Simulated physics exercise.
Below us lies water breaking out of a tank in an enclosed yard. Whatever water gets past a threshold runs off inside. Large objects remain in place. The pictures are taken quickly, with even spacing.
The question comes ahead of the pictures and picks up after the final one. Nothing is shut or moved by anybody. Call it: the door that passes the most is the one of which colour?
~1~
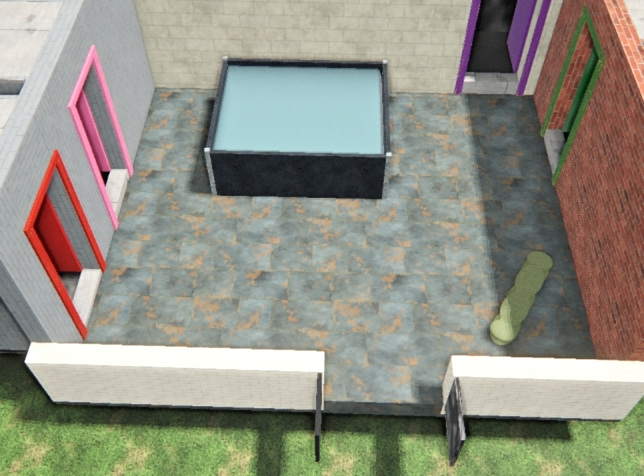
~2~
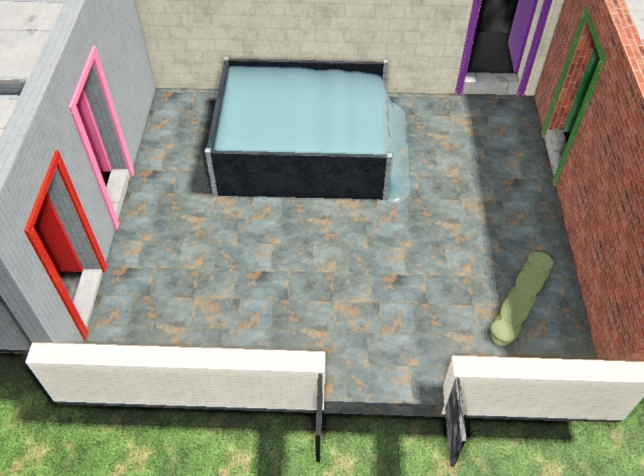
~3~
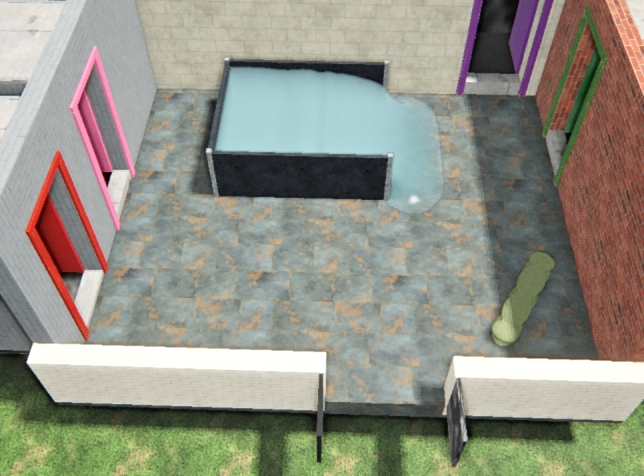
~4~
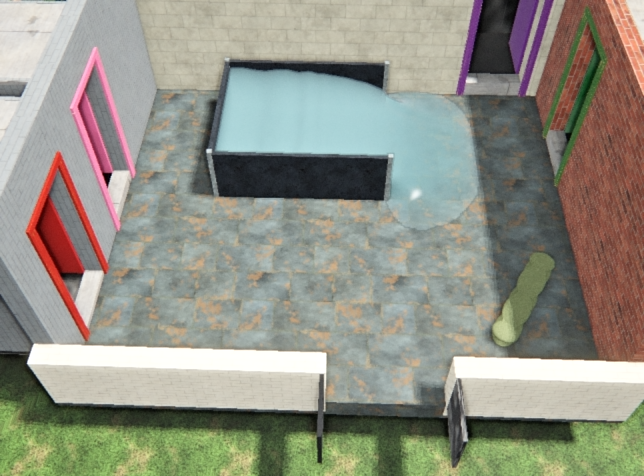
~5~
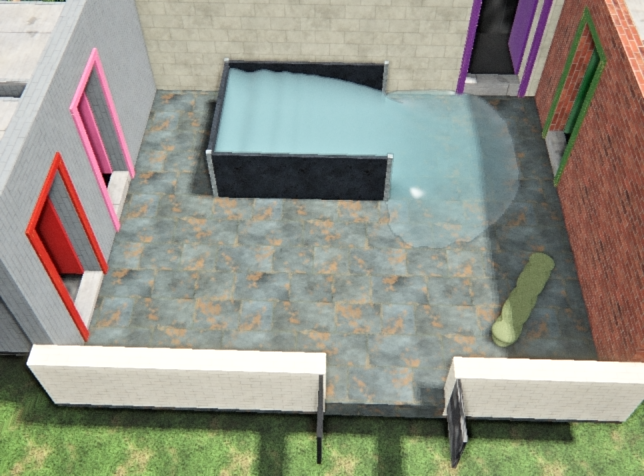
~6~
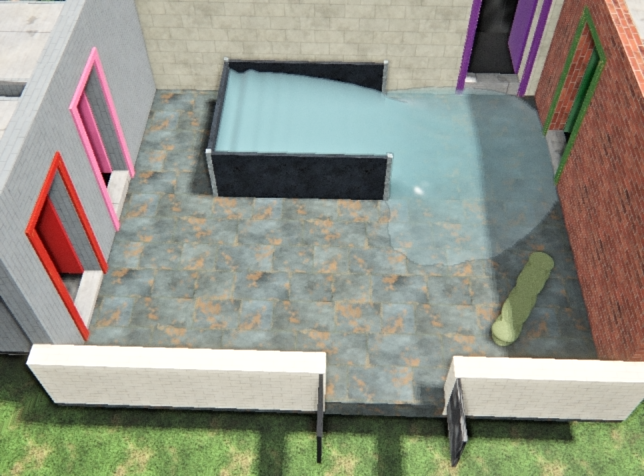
It is the green one.
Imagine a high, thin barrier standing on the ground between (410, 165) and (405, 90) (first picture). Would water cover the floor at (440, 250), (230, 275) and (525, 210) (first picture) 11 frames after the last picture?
Submerged, untouched, submerged.
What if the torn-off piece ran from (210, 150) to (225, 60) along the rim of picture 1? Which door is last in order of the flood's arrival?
Answer: The door marked green.
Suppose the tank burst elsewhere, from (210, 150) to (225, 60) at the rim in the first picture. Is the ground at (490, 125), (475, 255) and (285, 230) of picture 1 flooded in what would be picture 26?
Taking them in the order you gave, I'd call them sodden, spared and spared.
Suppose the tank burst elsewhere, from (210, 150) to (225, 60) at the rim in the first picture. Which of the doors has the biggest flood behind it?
It's the pink-painted one, I reckon.
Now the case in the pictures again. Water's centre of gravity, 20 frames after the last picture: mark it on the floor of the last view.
My reading is close to (433, 186).
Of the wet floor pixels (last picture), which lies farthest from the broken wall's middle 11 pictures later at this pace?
I'd say around (592, 390).
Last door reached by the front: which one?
That would be the one in pink.
A moment on, water covers 30 % of the floor; red door not reached, green door a lot in, purple door wet at the sill, nothing in, pink door not reached.
Next, water covers 40 % of the floor; red door not reached, green door a lot in, purple door some in, pink door not reached.
Then, water covers 50 % of the floor; red door not reached, green door a lot in, purple door a lot in, pink door not reached.
Later, water covers 80 % of the floor; red door some in, green door a lot in, purple door a lot in, pink door not reached.
In the end, water covers 95 % of the floor; red door a lot in, green door a lot in, purple door a lot in, pink door wet at the sill, nothing in; the green door has let in the most.
